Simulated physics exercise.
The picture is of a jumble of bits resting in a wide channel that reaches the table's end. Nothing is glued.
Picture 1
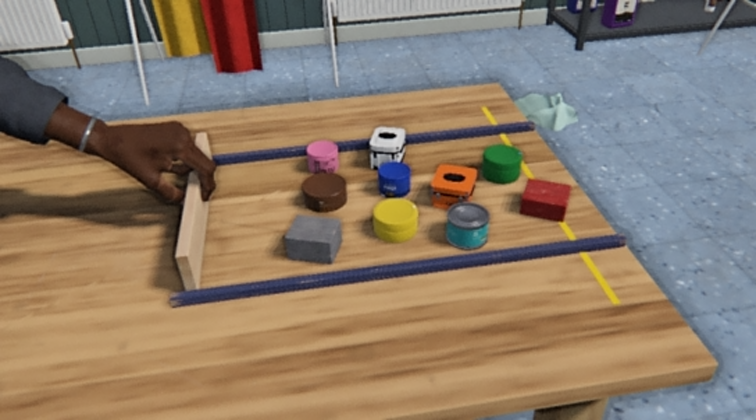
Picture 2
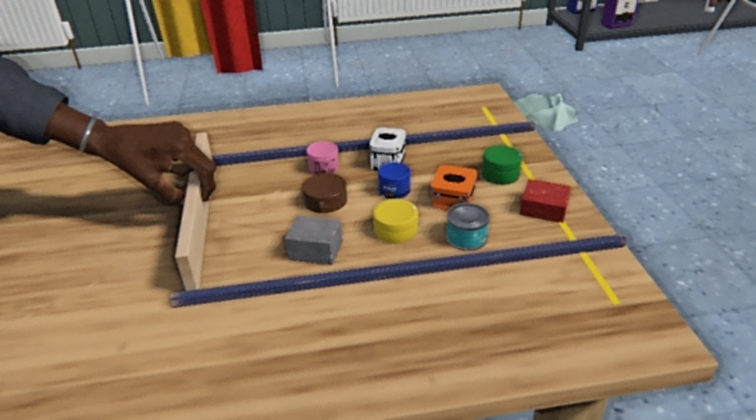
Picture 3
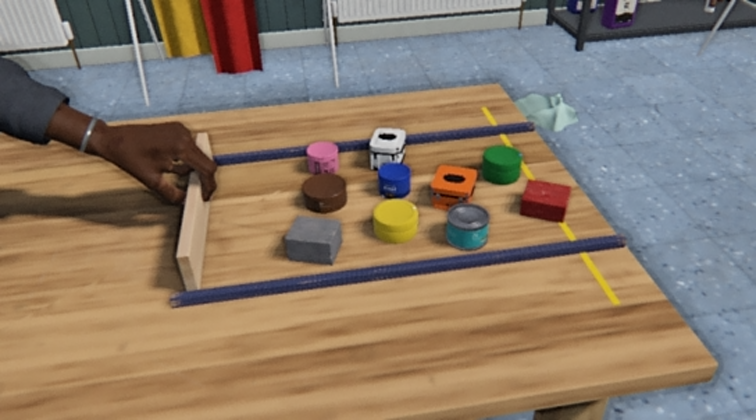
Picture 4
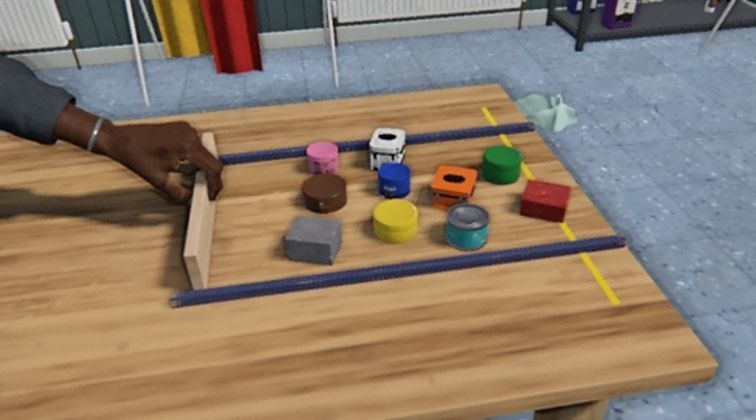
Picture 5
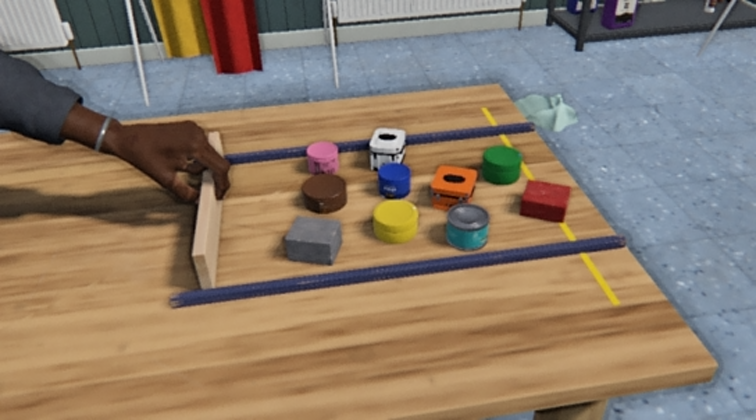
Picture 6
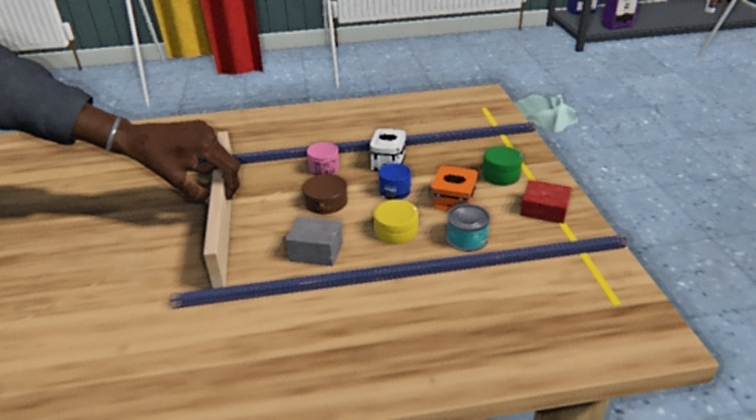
On a wooden table, a hand held a board upright between two dark blue rails and slid it slightly to the right, while the colourful tubs and blocks in front of it stayed still.
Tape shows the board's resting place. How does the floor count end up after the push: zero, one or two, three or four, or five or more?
The push will send five or more off the table.
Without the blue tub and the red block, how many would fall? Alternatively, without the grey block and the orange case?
4 in the first try, 4 in the second.
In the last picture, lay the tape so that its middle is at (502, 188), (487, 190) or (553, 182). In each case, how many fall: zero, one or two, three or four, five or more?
Spot one gives 1 or 2, spot two gives just one or two, spot three gives more than four.
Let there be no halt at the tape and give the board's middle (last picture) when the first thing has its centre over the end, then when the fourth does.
The first puts it near (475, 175), the next near (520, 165).
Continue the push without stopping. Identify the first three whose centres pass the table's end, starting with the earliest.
They are the red block, then the green lid, then the yellow lid.
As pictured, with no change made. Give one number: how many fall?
Precisely 6.
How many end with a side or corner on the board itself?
Result: 4 in all.
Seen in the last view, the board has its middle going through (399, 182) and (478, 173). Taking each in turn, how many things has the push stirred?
One spot: 8. Other spot: 10.
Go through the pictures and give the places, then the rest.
Red block (545, 200); green lid (502, 164); orange case (454, 188); board (198, 204); tape (535, 183), in the first picture.
Green lid (502, 165); turquoise pot (468, 226), in the second picture.
Orange case (454, 189); grey block (315, 240), in the third picture.
Red block (545, 201); board (205, 204), in the fourth picture.
Green lid (502, 165); blue tub (394, 182), in the fifth picture.
Red block (546, 201); green lid (502, 165); orange case (454, 190); board (221, 202); tape (535, 184), in the sixth picture.
A little later, none off yet; red block at rest near (546, 201); green lid at rest near (502, 165); orange case at rest near (454, 190).
Next, none off yet; red block shifted a little near (560, 198); green lid shifted about its own width near (520, 159); orange case shifted about its own width near (514, 179).
When it is over, the number that fall off is five or more; down, yellow lid, blue tub, white case, orange case, green lid and red block.
